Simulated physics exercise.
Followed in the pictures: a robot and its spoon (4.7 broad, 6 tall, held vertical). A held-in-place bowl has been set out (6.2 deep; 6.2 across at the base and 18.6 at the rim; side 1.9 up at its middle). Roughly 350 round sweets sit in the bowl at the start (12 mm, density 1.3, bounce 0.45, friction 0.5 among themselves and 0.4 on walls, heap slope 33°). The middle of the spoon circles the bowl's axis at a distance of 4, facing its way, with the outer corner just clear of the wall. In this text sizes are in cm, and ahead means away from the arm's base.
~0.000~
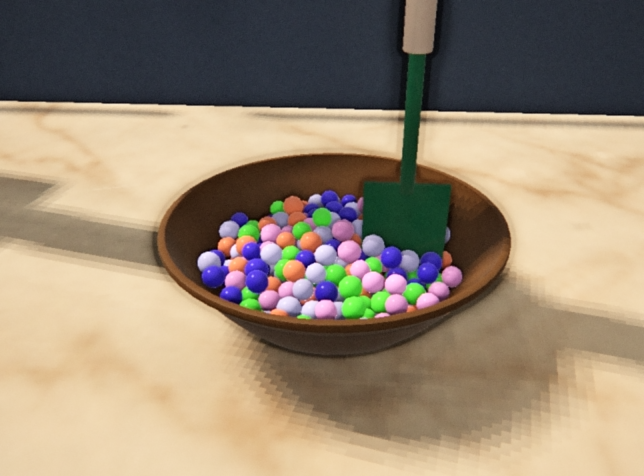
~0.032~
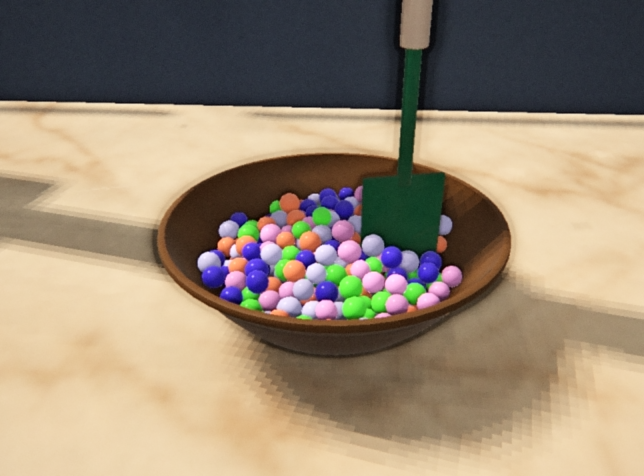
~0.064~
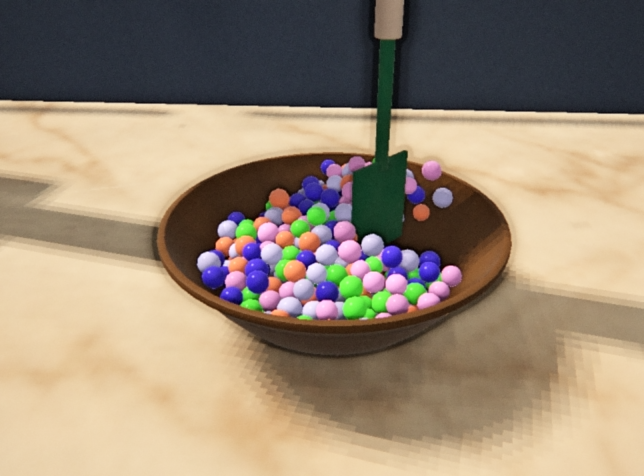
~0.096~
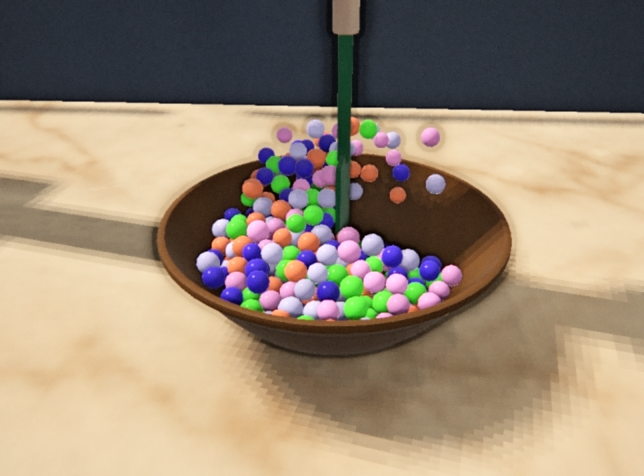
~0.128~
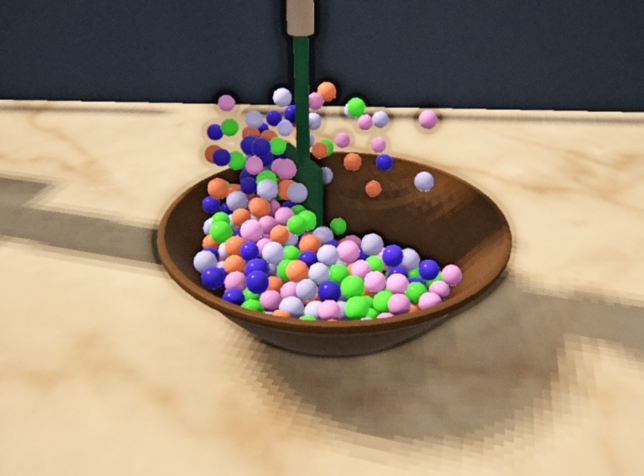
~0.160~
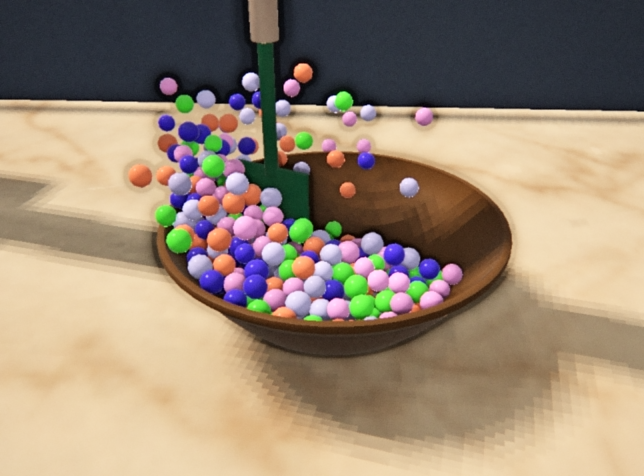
A green spatula swept around the inside of a brown bowl from right to left, pushing the colorful little balls into a pile on the left and flinging some of them into the air.
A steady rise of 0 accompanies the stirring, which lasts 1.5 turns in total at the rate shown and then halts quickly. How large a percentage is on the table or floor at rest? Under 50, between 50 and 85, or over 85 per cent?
Between 50 and 85 per cent.
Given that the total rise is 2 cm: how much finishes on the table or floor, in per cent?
Around 40 %.
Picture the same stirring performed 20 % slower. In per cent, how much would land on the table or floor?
In that case it comes to around 45 percent.
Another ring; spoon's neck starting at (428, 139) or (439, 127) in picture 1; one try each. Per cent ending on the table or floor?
Roughly 50 % and 40 %.
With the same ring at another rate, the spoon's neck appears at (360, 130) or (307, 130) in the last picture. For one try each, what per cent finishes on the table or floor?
About 25 per cent, then about 45 per cent.
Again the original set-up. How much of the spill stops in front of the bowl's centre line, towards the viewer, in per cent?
60 %.
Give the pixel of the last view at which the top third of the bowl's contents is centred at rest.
About (272, 294).
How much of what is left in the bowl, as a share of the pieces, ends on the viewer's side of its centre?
Around 55 per cent of what the bowl keeps.
After 0.29 s, 301° round, highest piece 12 above the table; 234 in the bowl, 39 on the table or floor, 78 in flight or on the tool.
After 0.42 s, 85° round, highest piece 10 above the table; 179 in the bowl, 122 on the table or floor, 50 in flight or on the tool.
After 0.68 s, 180° round, highest piece 6 above the table; 199 on the table or floor, 150 in the bowl, 2 in flight or on the tool.
After 1.38 s, 180° round, highest piece 5 above the table; 201 on the table or floor, 150 in the bowl.
At rest, 201 on the table or floor, 150 in the bowl. That is 57 % on the table or floor.
